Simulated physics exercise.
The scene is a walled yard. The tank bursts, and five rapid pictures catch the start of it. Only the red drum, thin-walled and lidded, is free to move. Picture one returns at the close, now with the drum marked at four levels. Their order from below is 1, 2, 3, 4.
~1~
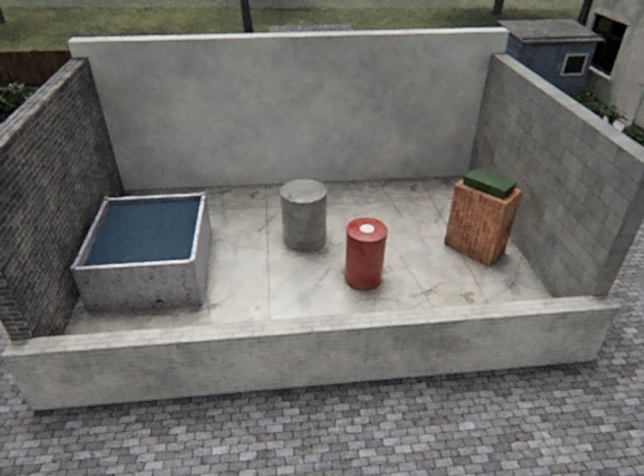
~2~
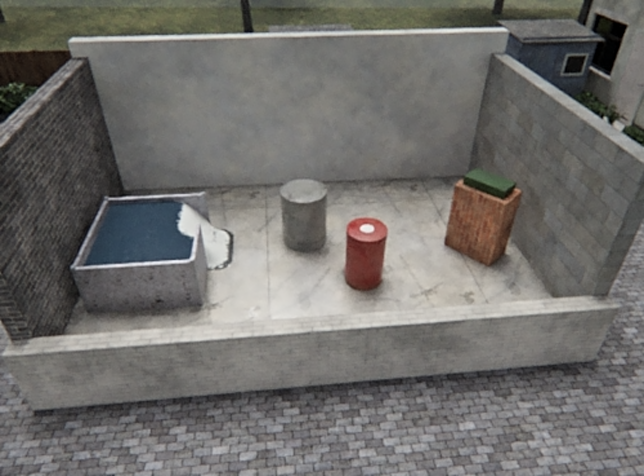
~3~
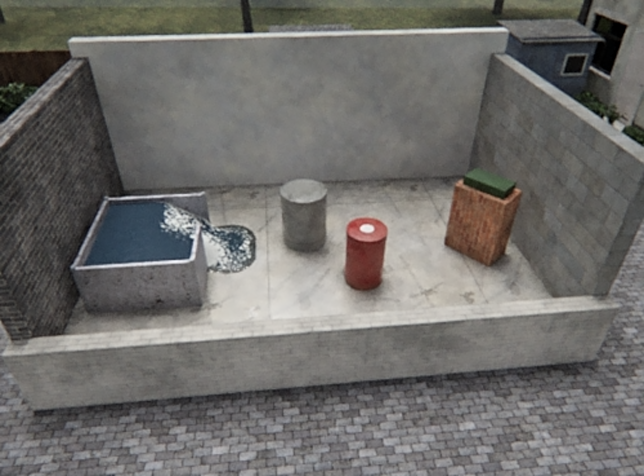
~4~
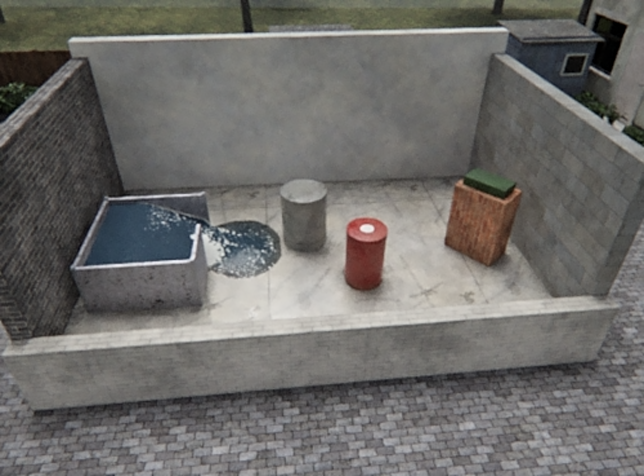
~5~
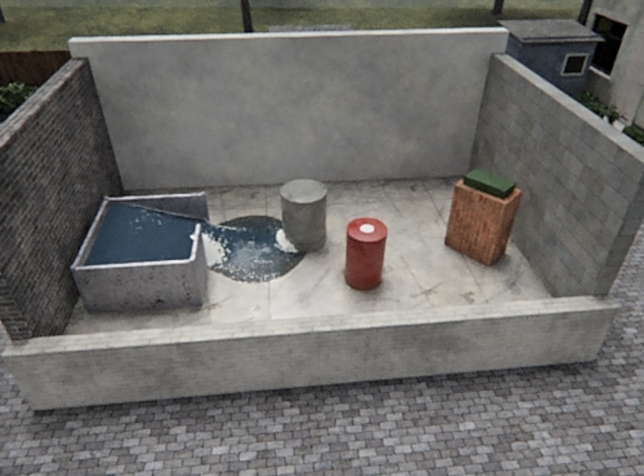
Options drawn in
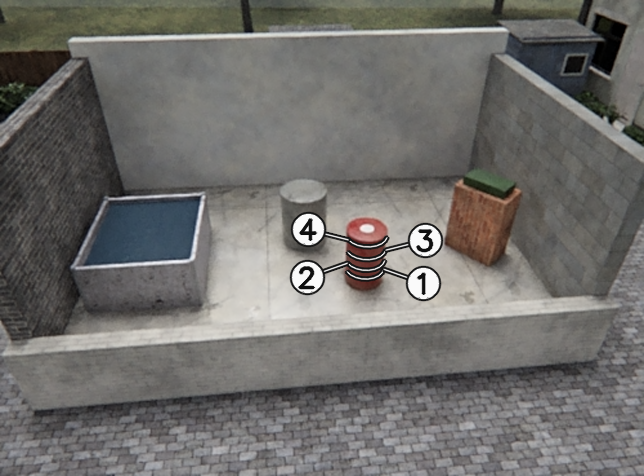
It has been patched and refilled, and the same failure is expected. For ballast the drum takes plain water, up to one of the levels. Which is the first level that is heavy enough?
Take 1.
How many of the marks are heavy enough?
All four.
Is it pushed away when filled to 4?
No, that is safe.
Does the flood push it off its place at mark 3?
No, that is safe.
In white, 1 at (367, 279); 2 at (368, 270); 3 at (369, 259); 4 at (370, 246); from the bottom up 1, 2, 3, 4.
If 1 is chosen, it does not move.
If 2 is chosen, it does not move.
If 3 is chosen, it does not move.
If 4 is chosen, it does not move.
